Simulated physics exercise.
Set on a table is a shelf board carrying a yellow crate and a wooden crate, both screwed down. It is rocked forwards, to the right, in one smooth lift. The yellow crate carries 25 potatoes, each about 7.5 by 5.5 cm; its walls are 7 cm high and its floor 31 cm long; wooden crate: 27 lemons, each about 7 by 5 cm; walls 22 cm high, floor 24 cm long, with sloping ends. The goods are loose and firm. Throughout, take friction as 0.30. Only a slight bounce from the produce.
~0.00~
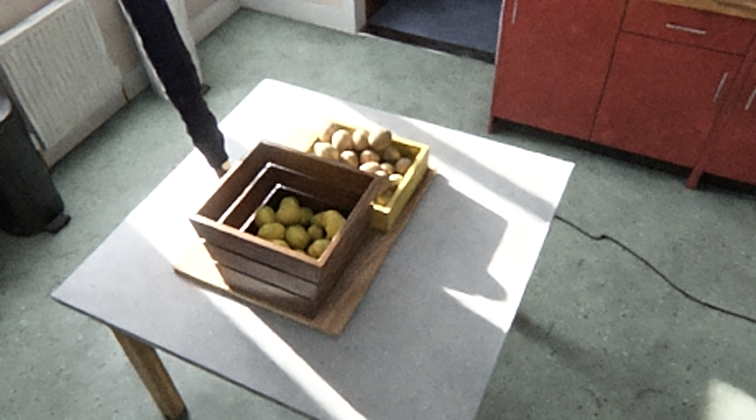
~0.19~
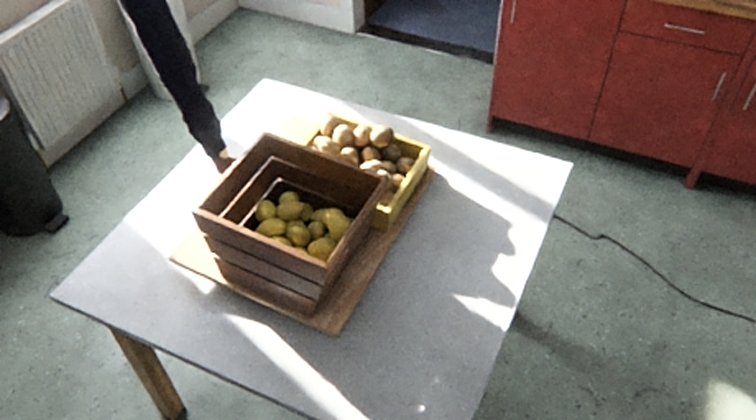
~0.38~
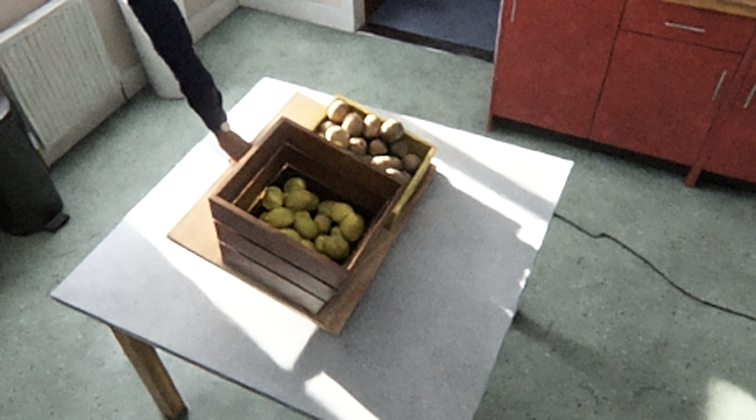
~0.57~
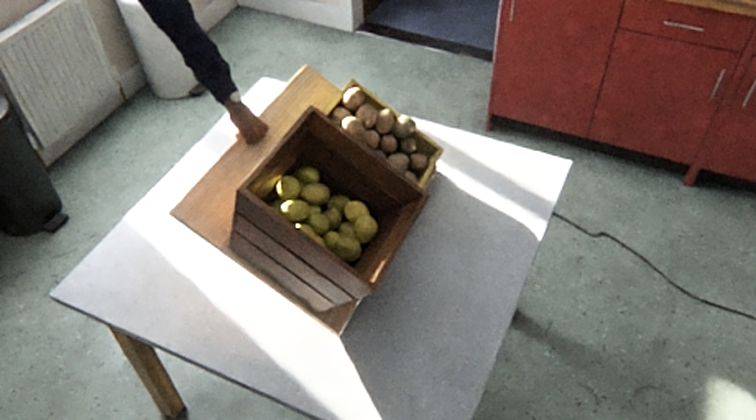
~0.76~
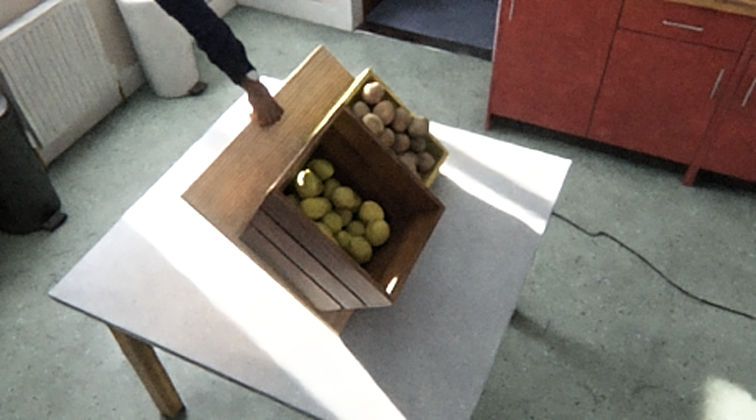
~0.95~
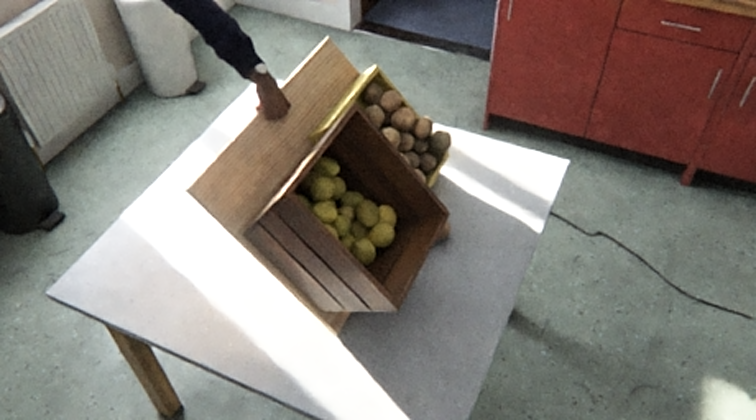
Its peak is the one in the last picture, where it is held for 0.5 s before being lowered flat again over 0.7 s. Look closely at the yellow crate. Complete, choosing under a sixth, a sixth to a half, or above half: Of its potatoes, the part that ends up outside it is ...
The part outside is a sixth to a half.
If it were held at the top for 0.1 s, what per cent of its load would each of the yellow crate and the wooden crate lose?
With that change, yellow crate sheds 20 percent and wooden crate sheds 0 percent.
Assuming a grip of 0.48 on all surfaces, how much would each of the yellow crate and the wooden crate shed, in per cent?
Yellow crate 30, wooden crate 0 per cent.
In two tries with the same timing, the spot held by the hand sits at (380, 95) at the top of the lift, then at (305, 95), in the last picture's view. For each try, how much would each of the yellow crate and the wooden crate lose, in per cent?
The yellow crate would lose 70 per cent in the first try and 30 per cent in the second, the wooden crate 60 and then 0 per cent.
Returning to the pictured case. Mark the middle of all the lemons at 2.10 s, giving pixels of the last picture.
Roughly at (308, 251).
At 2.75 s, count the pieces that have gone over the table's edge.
Around 5, roughly.
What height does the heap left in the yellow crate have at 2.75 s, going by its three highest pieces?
About 8 cm.
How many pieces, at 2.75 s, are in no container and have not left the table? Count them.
Piece count: Roughly 3.
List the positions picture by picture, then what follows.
In the first frame (each is followed by its nearest rim corner in this view), yellow crate (its farthest corner), (332, 120); wooden crate, (317, 263); 0° from level; none out.
In the second frame, yellow crate, (332, 113); wooden crate, (325, 265); 5° from level.
In the third frame, yellow crate, (341, 97); wooden crate, (347, 272); 17° from level.
In the fourth frame, wooden crate, (372, 286); 30° from level.
In the fifth frame, wooden crate, (391, 299); 42° from level.
In the sixth frame, wooden crate, (397, 305); 47° from level; 1 out.
After 1.24 s, tilt 47°; yellow crate 19 in, 6 out and wooden crate 27 in, 0 out.
After 1.60 s, tilt 41°; yellow crate 17 in, 8 out and wooden crate 27 in, 0 out.
After 2.10 s, tilt 1°; yellow crate 17 in, 8 out and wooden crate 27 in, 0 out.
When it is over (at 2.75 s), yellow crate 17 in, 8 out and wooden crate 27 in, 0 out. Asked share, 8 of 25, 32 per cent.
